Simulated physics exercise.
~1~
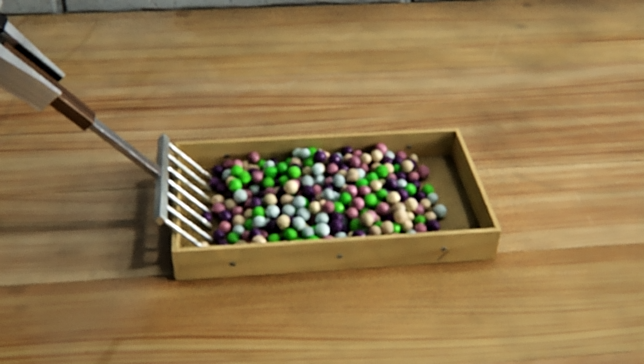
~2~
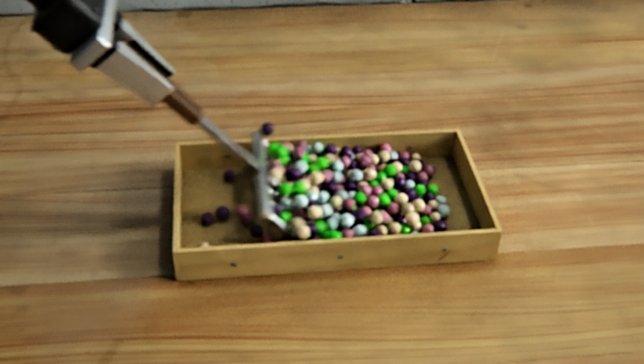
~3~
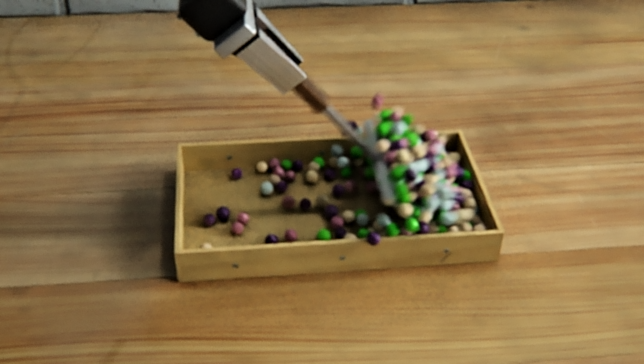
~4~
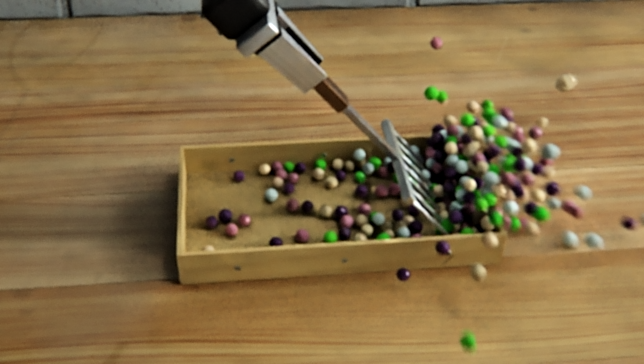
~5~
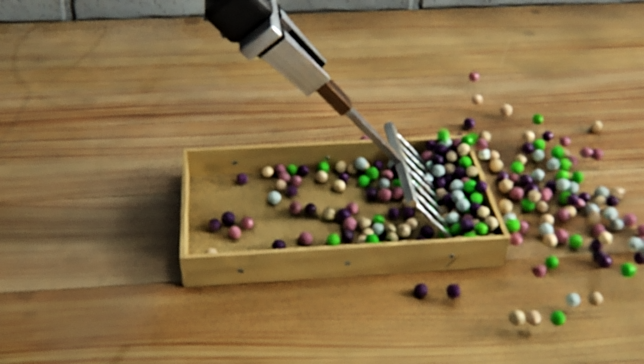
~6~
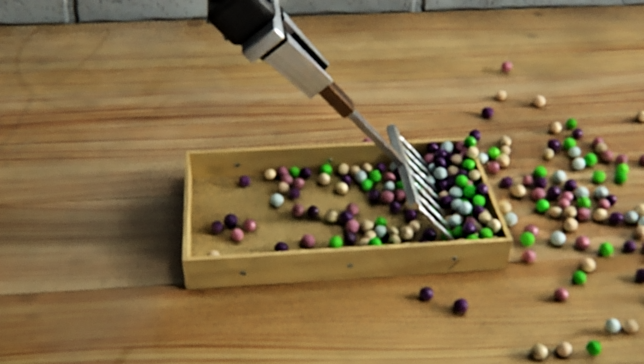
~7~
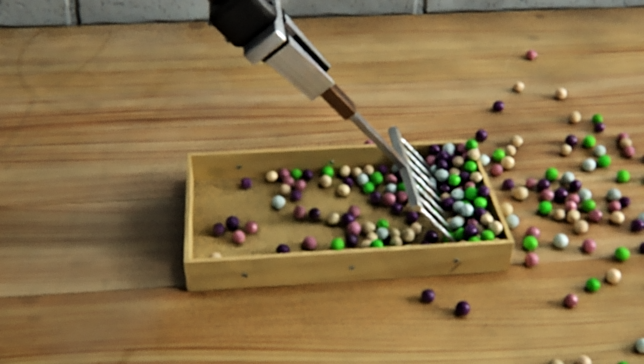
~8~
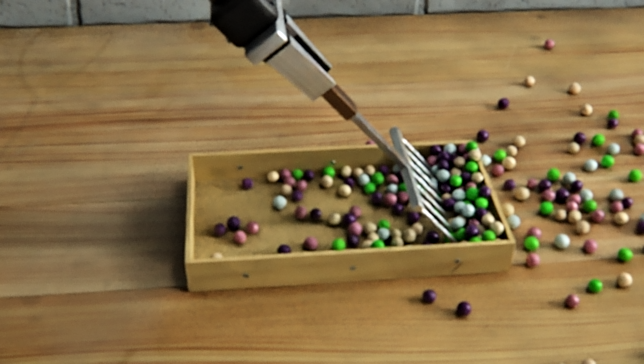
A rake pushes colourful balls right along a wooden tray, spilling many onto the table.
